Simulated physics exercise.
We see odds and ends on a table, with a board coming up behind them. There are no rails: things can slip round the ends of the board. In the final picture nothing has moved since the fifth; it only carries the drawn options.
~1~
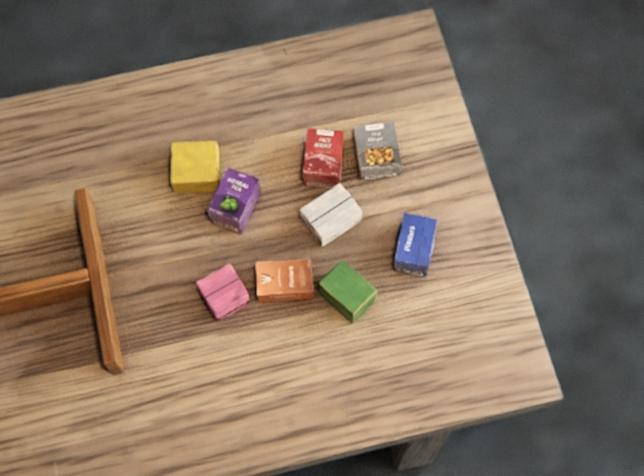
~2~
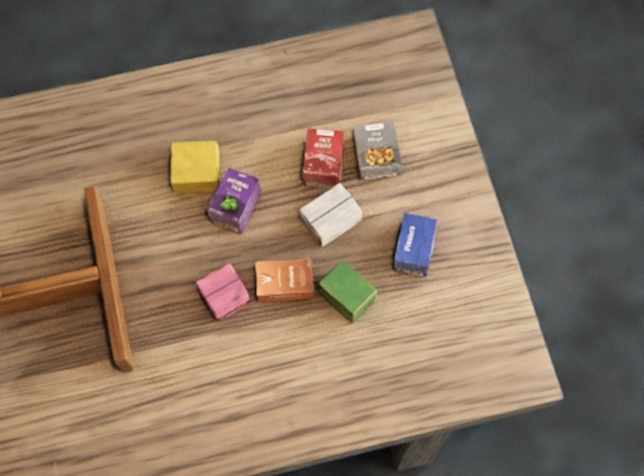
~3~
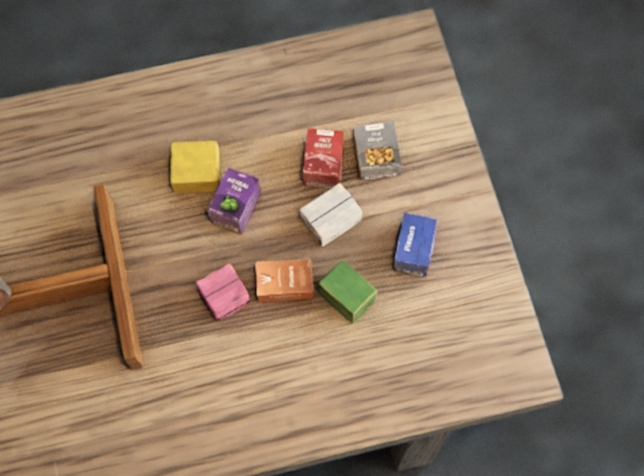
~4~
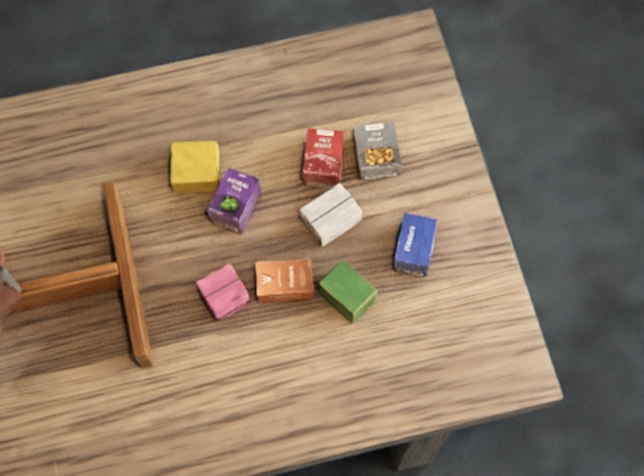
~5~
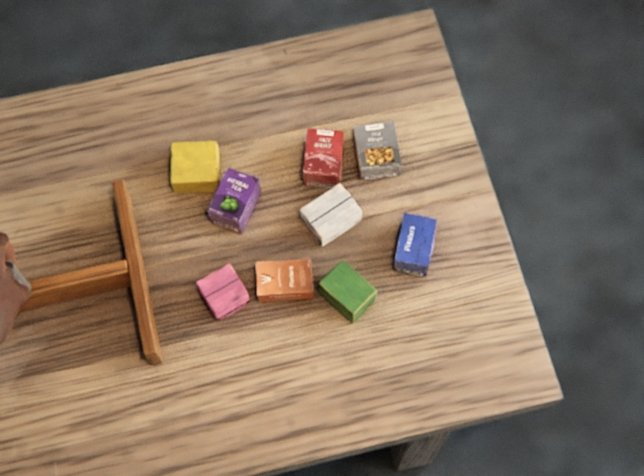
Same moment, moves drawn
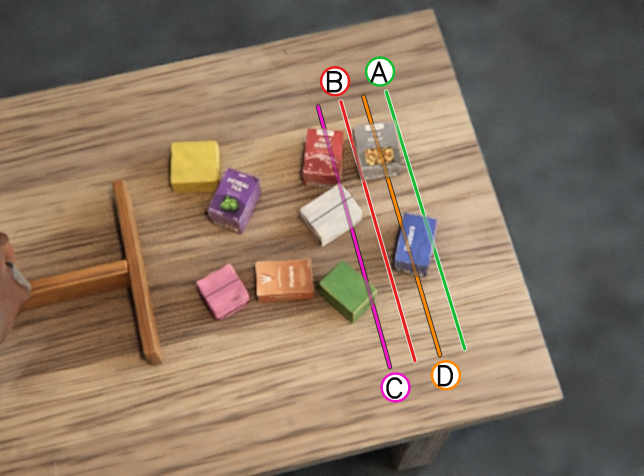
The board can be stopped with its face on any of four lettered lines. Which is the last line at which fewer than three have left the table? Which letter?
No third one falls up to A.
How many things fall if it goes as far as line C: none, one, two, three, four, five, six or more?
By then, none.
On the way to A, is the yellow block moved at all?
Yes.
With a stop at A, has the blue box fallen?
Yes.
On the marked copy, A at (424, 214); B at (376, 225); C at (352, 230); D at (400, 219).
Following A. Soon after the start, board (238, 240); yellow block (227, 145); green block (369, 291).
Later, board (342, 217); blue box (461, 228); grey packet (419, 141).
In the end, board (422, 198); blue box over the edge; grey packet over the edge; two fallen.
As for the rest, B is within the limit but short; C is within the limit but short; D is within the limit but short.
